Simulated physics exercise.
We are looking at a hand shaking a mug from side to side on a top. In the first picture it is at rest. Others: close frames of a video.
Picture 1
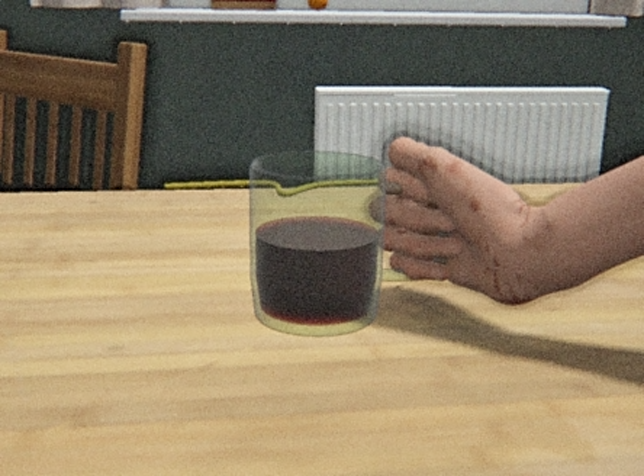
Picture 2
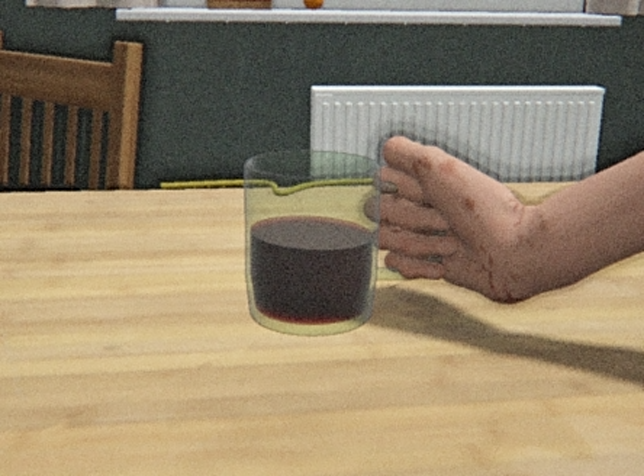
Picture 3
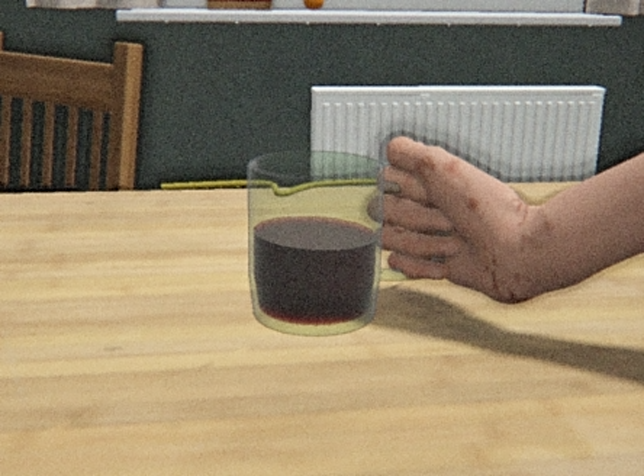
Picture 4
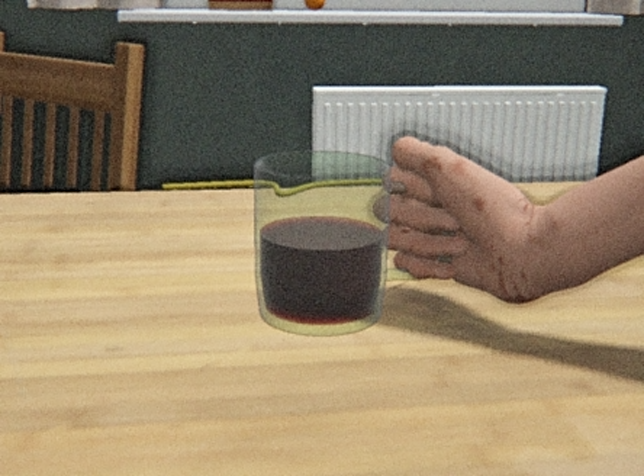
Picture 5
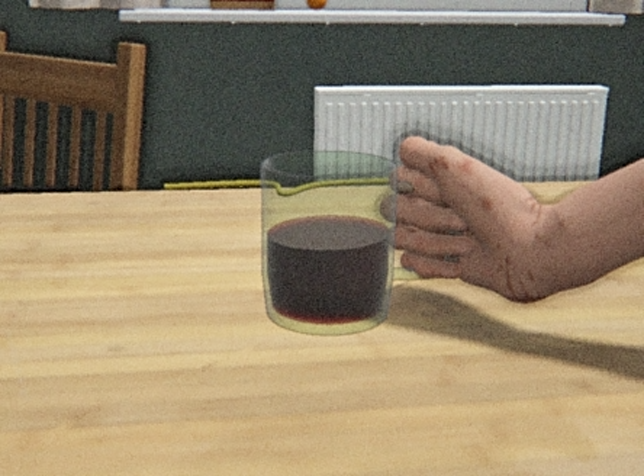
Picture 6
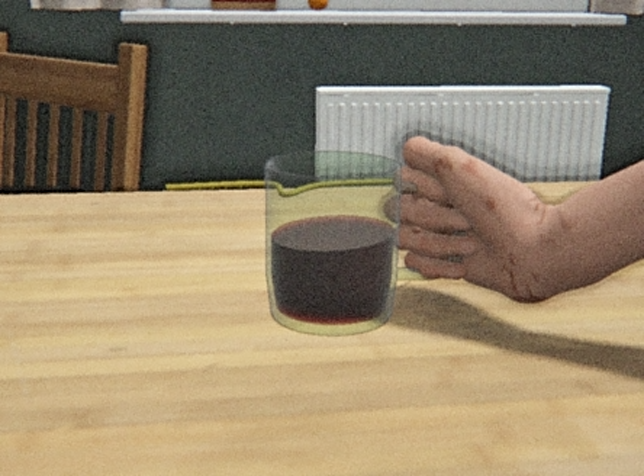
A glass mug about half full of dark liquid shifted slightly left on a wooden table, then slid a little to the right, with a hand at its handle moving only slightly.
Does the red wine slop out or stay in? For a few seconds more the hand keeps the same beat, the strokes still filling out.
The red wine stays in.
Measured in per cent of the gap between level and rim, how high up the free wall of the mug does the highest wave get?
Max rise: Close to 10 per cent.
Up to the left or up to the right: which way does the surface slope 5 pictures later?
It's higher on the left-hand edge, I'd say.
Shortly, the highest wave so far stays far below the rim.
At the finish, the highest wave so far stays far below the rim; nothing has left it.
